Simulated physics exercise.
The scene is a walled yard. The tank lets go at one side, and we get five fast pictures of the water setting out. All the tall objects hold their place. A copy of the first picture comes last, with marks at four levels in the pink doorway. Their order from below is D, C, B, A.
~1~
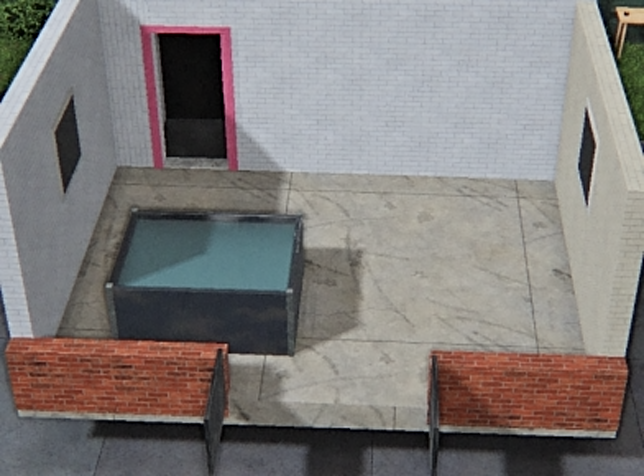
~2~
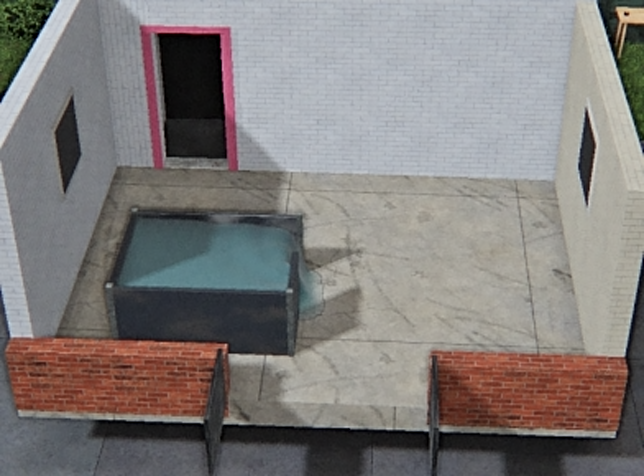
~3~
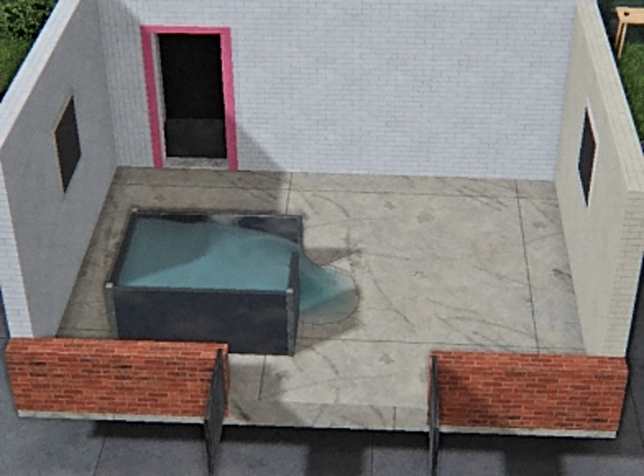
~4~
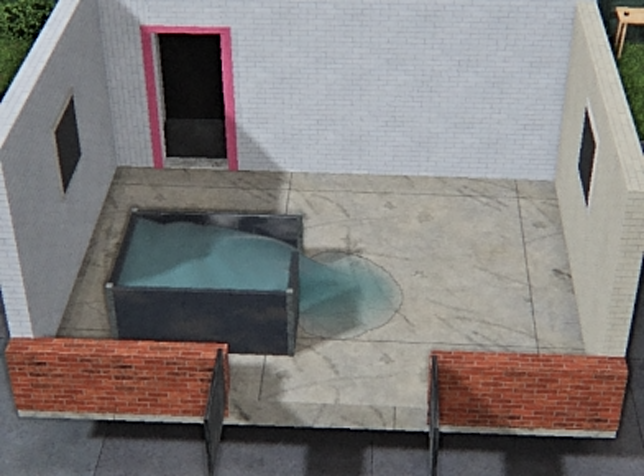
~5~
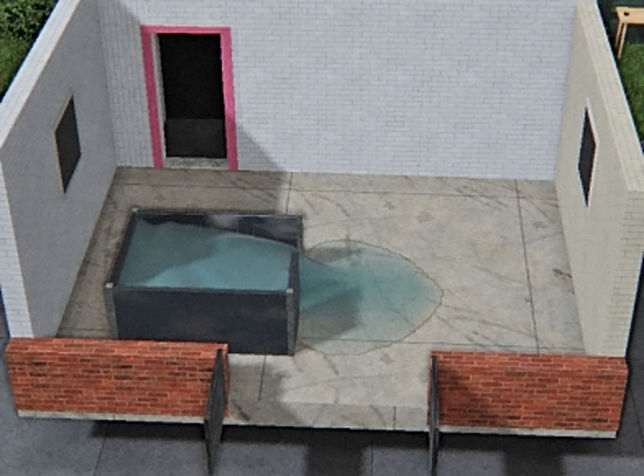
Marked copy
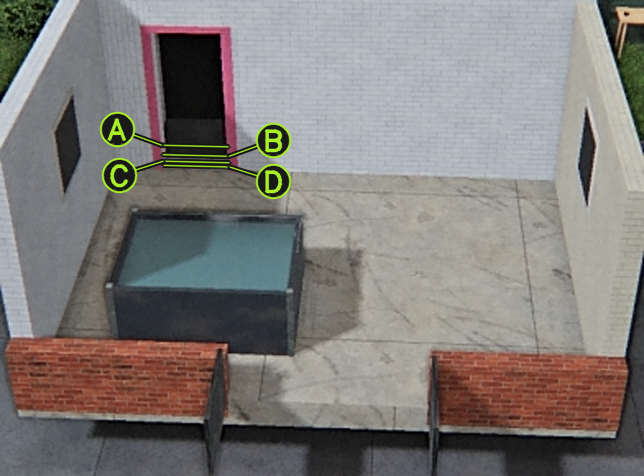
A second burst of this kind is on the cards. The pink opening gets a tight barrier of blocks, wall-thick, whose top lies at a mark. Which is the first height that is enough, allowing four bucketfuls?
Take D.
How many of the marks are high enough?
All four.
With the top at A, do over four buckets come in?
No, not at all.
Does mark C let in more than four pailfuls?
No.
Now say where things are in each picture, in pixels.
The first picture shows water in the tank at rest, its middle at (209, 256); foot of the pink doorway at (196, 169); open gate at (328, 343).
In the second picture, water covers 1 % of the ground, its front hidden from here.
The third picture shows front seen at (348, 309), 3 % of the ground wet.
The fourth picture shows front seen at (395, 292), 6 % of the ground wet.
The fifth picture shows front seen at (431, 286), 11 % of the ground wet.
On the marked copy, A at (195, 146); B at (195, 155); C at (196, 162); D at (196, 166); from the bottom up D, C, B, A.
With A, nothing gets over.
With B, nothing gets over.
With C, nothing gets over.
With D, a splash gets over, under a bucket.
